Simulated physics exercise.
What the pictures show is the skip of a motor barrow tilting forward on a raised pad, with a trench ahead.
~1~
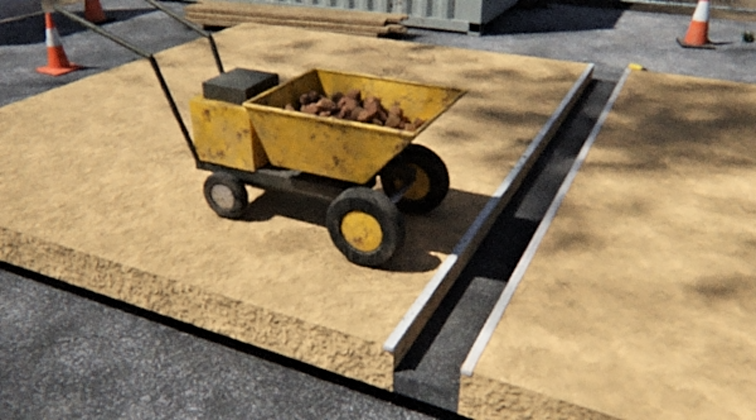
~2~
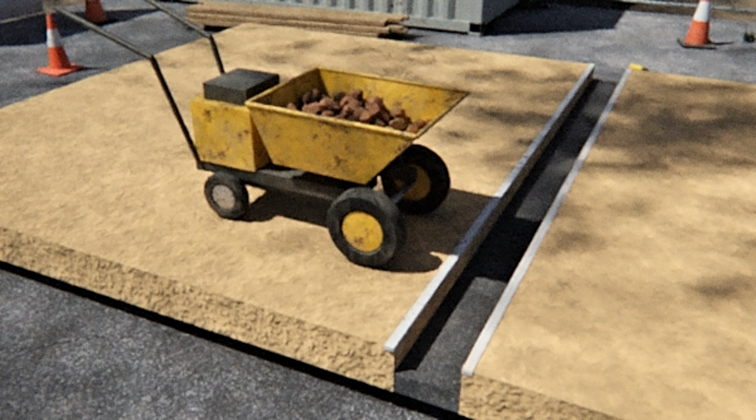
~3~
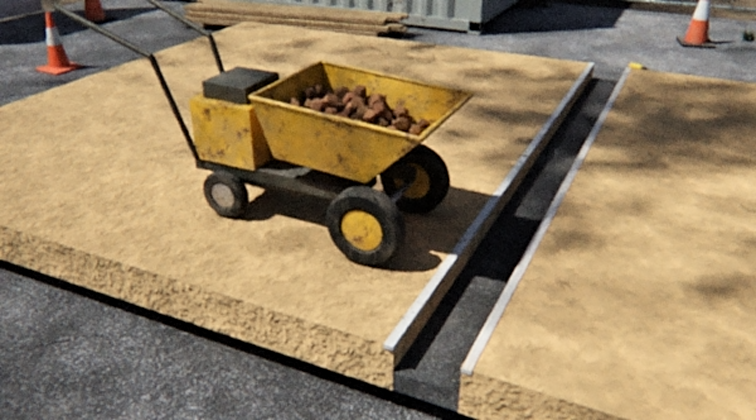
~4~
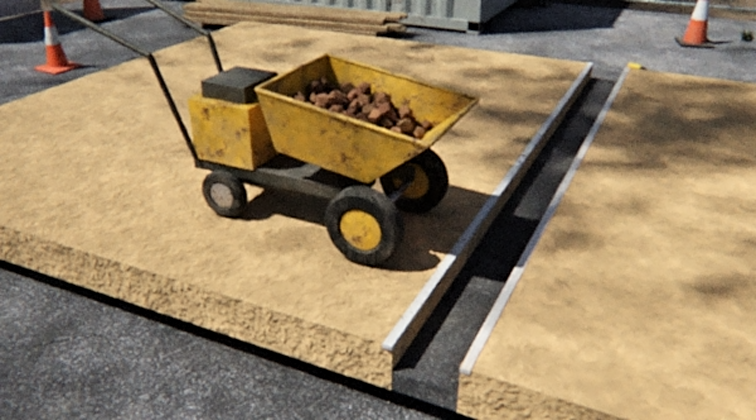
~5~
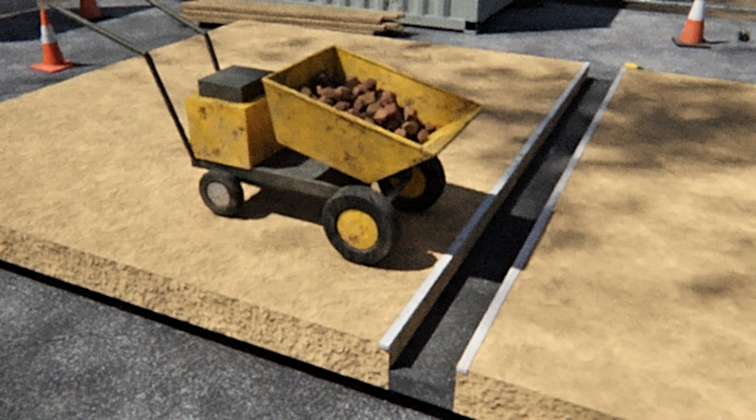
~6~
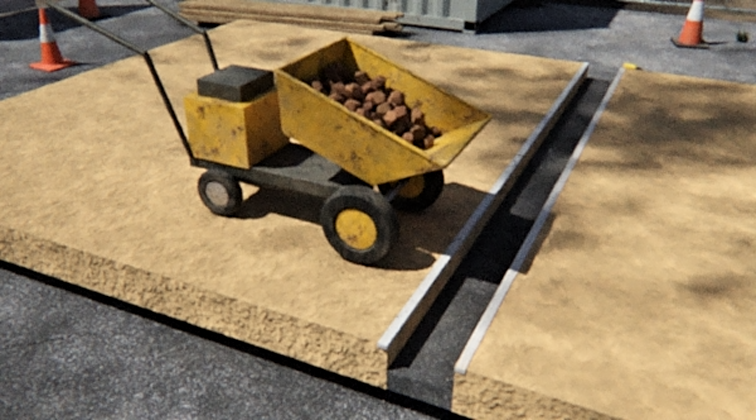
On a raised, sandy-coloured pad in a paved yard with traffic cones, a yellow motor barrow stands beside a narrow trench, its skip level and loaded with reddish-brown clods. The skip starts tilting forward barely, then more clearly, its back rising and its lip dipping toward the right.
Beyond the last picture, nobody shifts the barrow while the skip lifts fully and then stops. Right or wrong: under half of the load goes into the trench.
Right.
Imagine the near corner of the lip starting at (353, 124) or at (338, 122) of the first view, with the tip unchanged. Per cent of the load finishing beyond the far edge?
In order, close to 0 and 0 in a hundred.
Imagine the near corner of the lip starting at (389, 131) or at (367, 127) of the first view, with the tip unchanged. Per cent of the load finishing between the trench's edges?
Estimates: 60 %, 70 %.
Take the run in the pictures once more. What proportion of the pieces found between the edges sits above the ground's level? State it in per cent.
Close to 10 percent.
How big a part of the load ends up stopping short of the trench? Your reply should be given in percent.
That share is about 0 percent.
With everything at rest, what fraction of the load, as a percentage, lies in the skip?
35 per cent, roughly.
Soon, skip tipped steeply; all in the skip.
A while on, skip tipped right over; about two thirds in the skip; a small part in or heaped over the trench; about a quarter beyond it.
Towards the end, skip tipped right over; about a third in the skip; about a quarter in or heaped over the trench; about a third beyond it.
Finally, skip tipped right over; about a third in the skip; about a quarter in or heaped over the trench; about a third beyond it.
